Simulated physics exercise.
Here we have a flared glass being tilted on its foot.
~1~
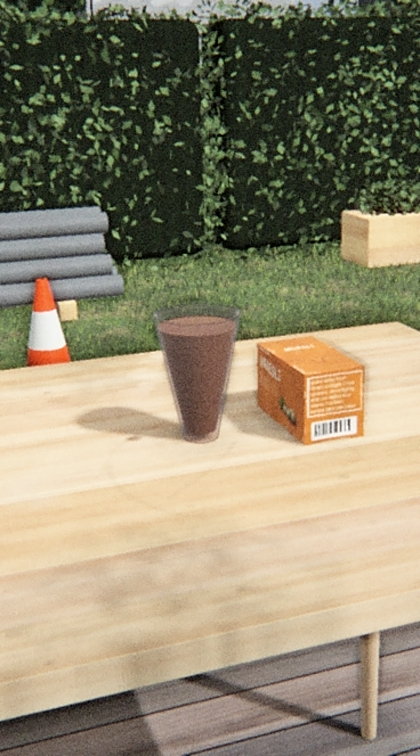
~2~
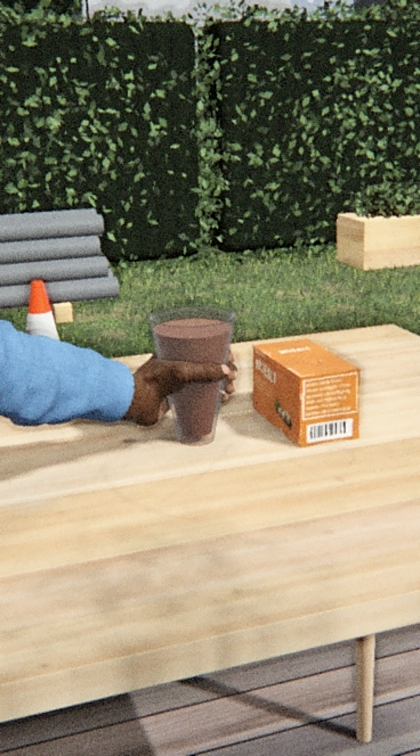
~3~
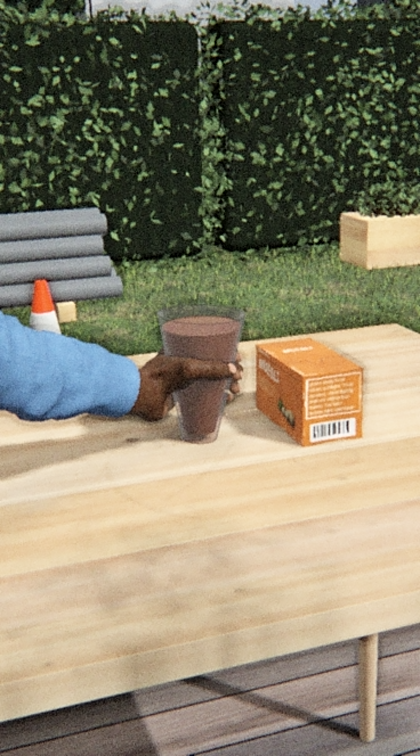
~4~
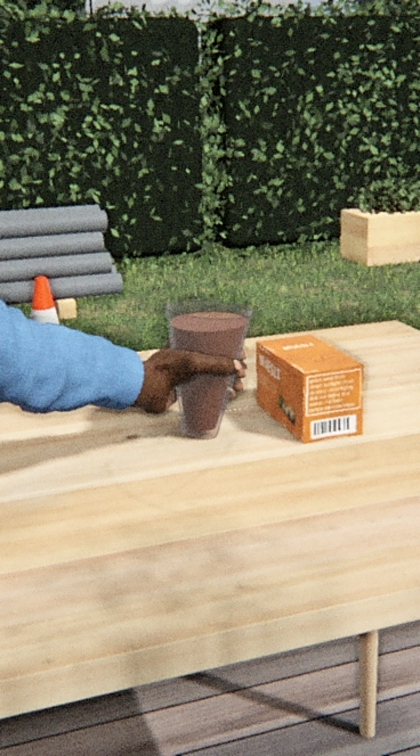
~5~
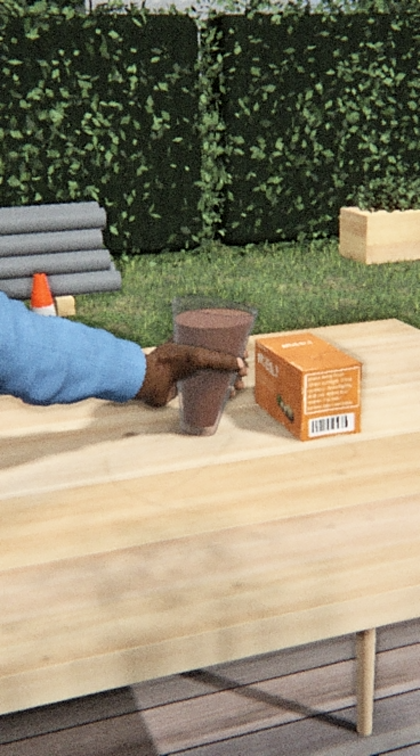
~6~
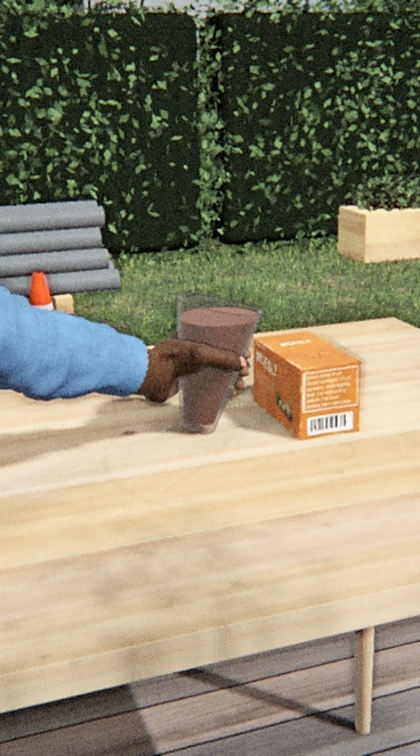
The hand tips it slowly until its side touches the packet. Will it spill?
It slops over.
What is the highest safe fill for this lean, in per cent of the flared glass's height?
Close to 80 %.
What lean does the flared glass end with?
At 30° or so.
Next, the flared glass leans by about 20°; it has slopped over; all of the cocoa is inside.
After that, the flared glass leans by about 30°; it has slopped over; nearly all of the cocoa is inside.
Finally, the flared glass leans by about 30°, against the packet; it has slopped over; nearly all of the cocoa is inside.
